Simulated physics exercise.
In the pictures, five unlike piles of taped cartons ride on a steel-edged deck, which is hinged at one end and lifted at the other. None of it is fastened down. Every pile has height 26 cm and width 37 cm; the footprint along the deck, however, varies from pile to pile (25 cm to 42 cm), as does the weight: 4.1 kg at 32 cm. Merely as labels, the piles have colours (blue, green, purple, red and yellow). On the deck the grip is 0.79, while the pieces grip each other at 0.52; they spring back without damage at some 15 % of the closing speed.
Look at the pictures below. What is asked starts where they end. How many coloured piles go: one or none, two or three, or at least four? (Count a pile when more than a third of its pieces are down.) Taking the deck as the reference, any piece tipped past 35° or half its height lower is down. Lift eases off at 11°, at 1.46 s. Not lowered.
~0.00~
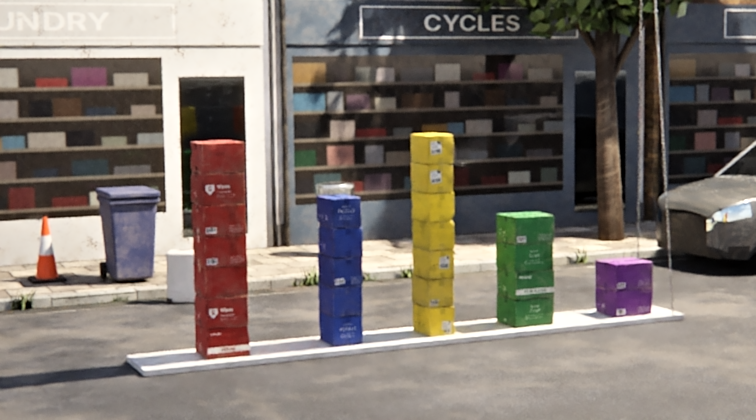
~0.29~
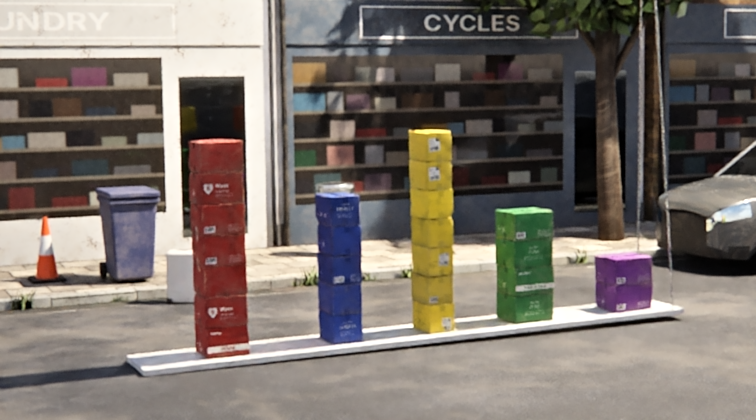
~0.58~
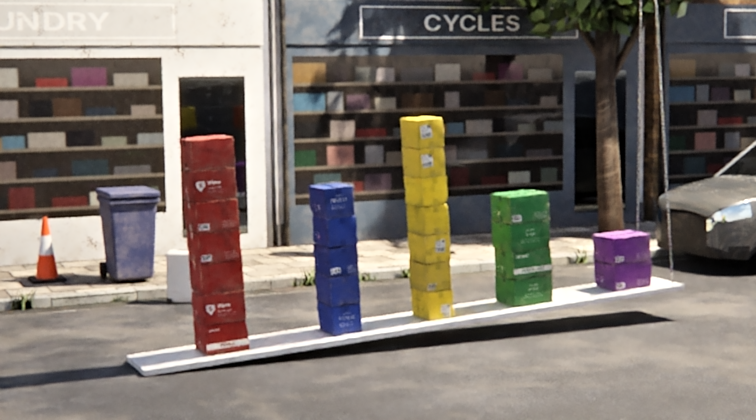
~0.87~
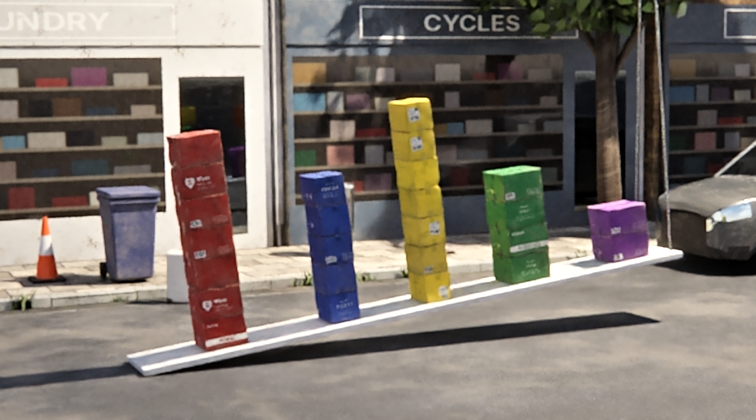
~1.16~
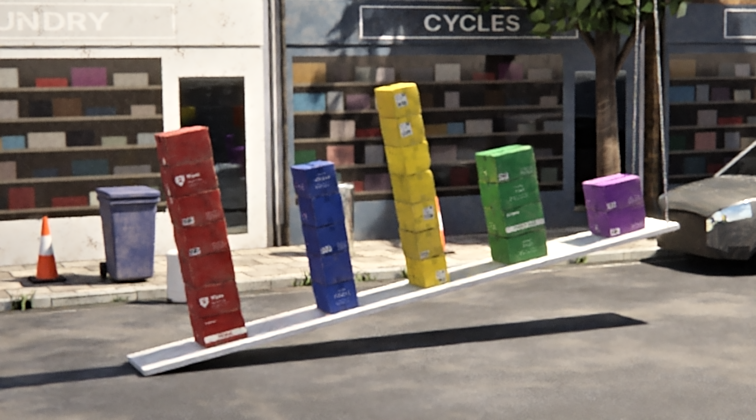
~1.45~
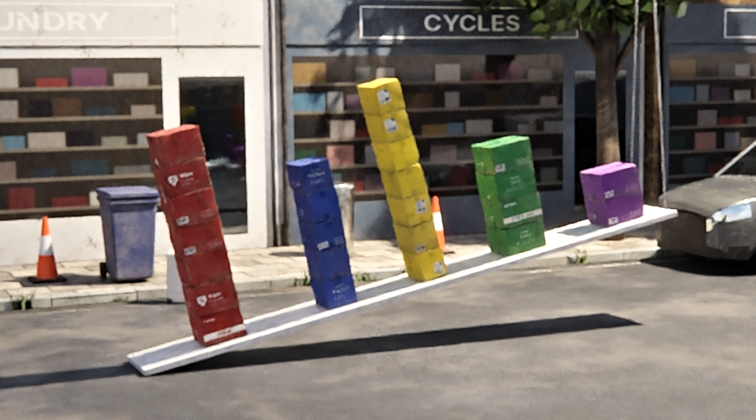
Piles wrecked: Between two and three.
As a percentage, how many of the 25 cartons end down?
Around 75 per cent, I'd say.
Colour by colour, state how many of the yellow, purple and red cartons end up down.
Yellow 7, purple 0, red 7.
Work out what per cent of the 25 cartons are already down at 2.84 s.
At that moment 75 per cent.
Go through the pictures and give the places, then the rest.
In the first frame (we follow the side turned to the camera; leans and shifts are taken against what carries them), middle of the deck's edge (439, 342) slope 0°; top yellow carton (441, 150); top blue carton (347, 213); no piece has moved.
The second frame shows middle of the deck's edge (439, 339) slope 1°; top red carton (222, 157).
The third frame shows middle of the deck's edge (439, 326) slope 3°; top yellow carton (431, 133).
The fourth frame shows middle of the deck's edge (437, 309) slope 7°; top yellow carton (419, 116).
The fifth frame shows middle of the deck's edge (435, 293) slope 10°; top yellow carton (407, 101).
The sixth frame shows middle of the deck's edge (434, 287) slope 11°; top yellow carton (390, 97) tipped 4°; top red carton (181, 146) displaced 28 mm; steepest lean 4°, the carton at (405, 154); 9 stirred so far.
Around 2.18 s, slope 11°; 7 of the 25 cartons down; top yellow carton tipped 22°, 31 cm lower; top blue carton tipped 20°.
Around 2.84 s, slope 11°; 19 of the 25 cartons down; top blue carton on its side; top yellow carton on its side.
Finally (4.9 s), slope 11°; 19 of the 25 cartons down; top red carton upside down; top blue carton upside down. Wrecked, blue, red and yellow. Seen by the last camera, middles, top blue carton near (22, 342).
